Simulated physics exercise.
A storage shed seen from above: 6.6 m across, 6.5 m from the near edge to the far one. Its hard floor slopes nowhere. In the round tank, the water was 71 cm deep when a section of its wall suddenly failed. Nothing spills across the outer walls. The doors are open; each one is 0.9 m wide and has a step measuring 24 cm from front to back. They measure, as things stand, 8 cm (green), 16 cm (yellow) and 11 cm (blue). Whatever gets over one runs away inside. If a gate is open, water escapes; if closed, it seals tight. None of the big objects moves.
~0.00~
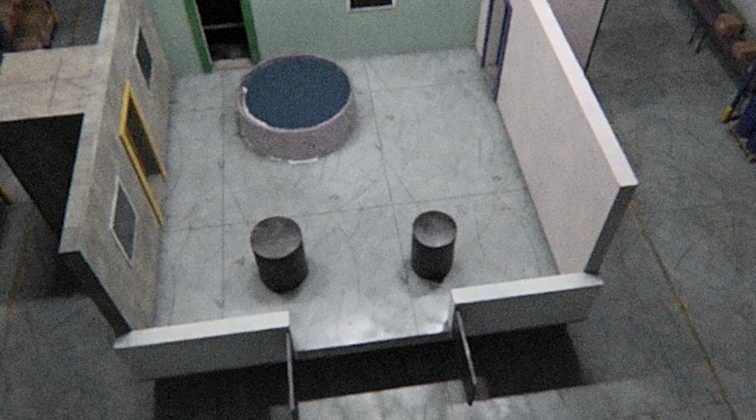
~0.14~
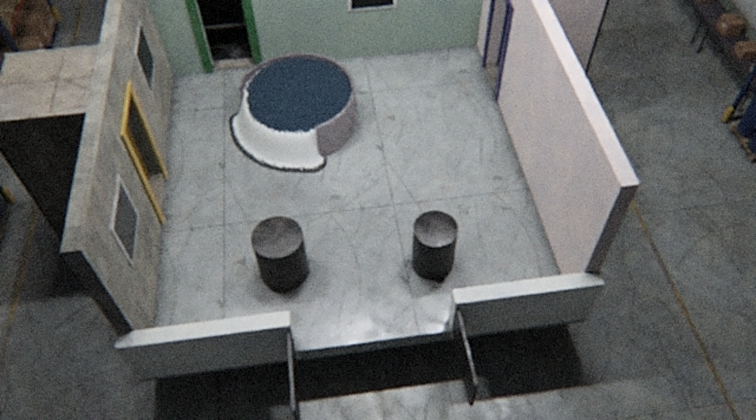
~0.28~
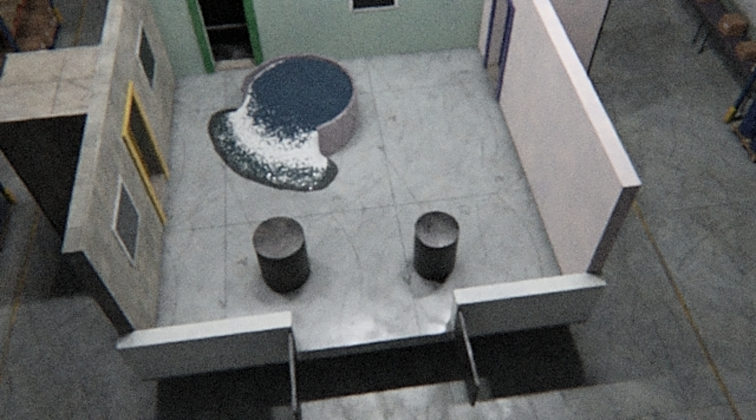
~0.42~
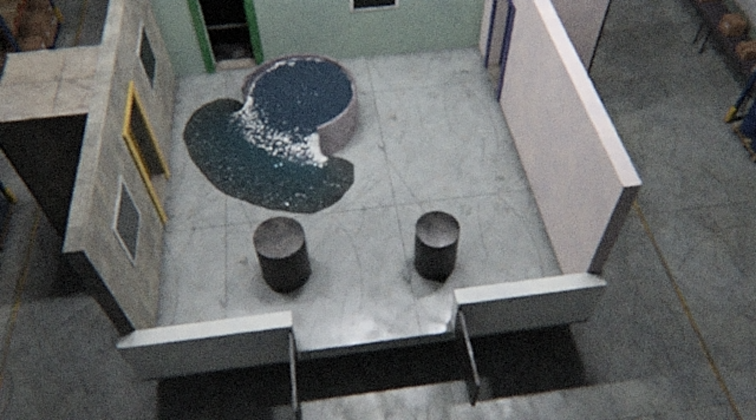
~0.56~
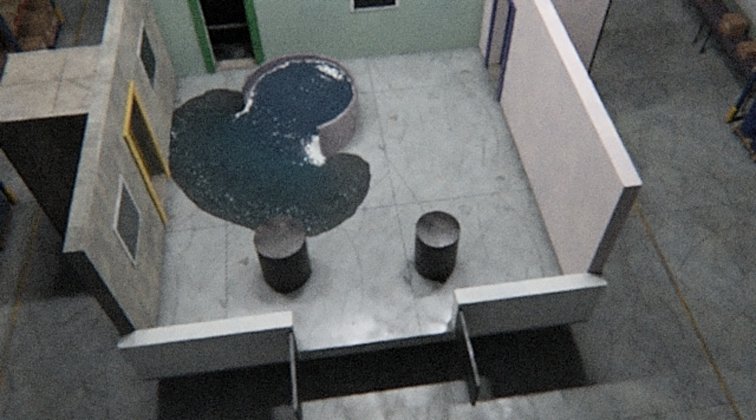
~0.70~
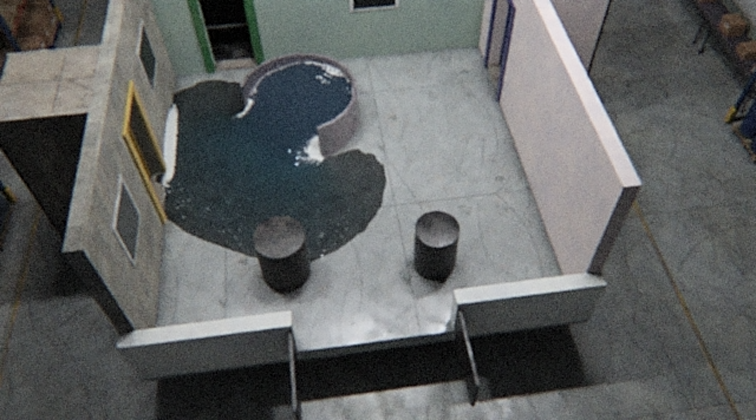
A round tank in a walled room broke open at its lower left side, and dark water poured out with white foam, spreading across the gray floor to the left wall and around one barrel.
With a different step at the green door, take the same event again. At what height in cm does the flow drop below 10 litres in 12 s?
5.5 cm.
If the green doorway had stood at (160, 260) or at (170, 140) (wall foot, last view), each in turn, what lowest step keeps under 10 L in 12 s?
Around 18 and 27 cm respectively.
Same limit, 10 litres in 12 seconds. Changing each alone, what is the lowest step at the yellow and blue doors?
You'd want about 26 centimetres at yellow and about 7.0 centimetres at blue.
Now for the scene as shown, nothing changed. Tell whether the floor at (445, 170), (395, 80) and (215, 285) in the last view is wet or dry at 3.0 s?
Spot one bone dry, spot two bone dry, spot three awash.
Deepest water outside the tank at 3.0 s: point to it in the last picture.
(155, 345).
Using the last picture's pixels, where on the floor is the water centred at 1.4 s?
(261, 159), roughly.
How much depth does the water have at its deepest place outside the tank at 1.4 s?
Around 32 centimetres.
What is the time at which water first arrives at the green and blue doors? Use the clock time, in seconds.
Times: Green = 1.5 s, blue = 6.0 s.
After 1.4 s water covers 40 % of the floor, deepest (32 cm) near (165, 216); it has not reached the green door.
After 3.0 s water covers 50 % of the floor, deepest (38 cm) near (155, 345); 9 cm at the green door, 0 litres in over its 8 cm step.
After 12.0 s water covers 100 % of the floor, deepest (12 cm) near (359, 97); 5 cm at the green door, 2 litres in over its 8 cm step.
At the green door as built, the water arrived by 1.5 s and peaked near 9 cm at 3.2 s.
Run again over the same 12 s with other heights there, 16 litres in over 5 cm, 5 litres over 6.5 cm. The limit of 10 litres is kept from about 5.5 cm up.
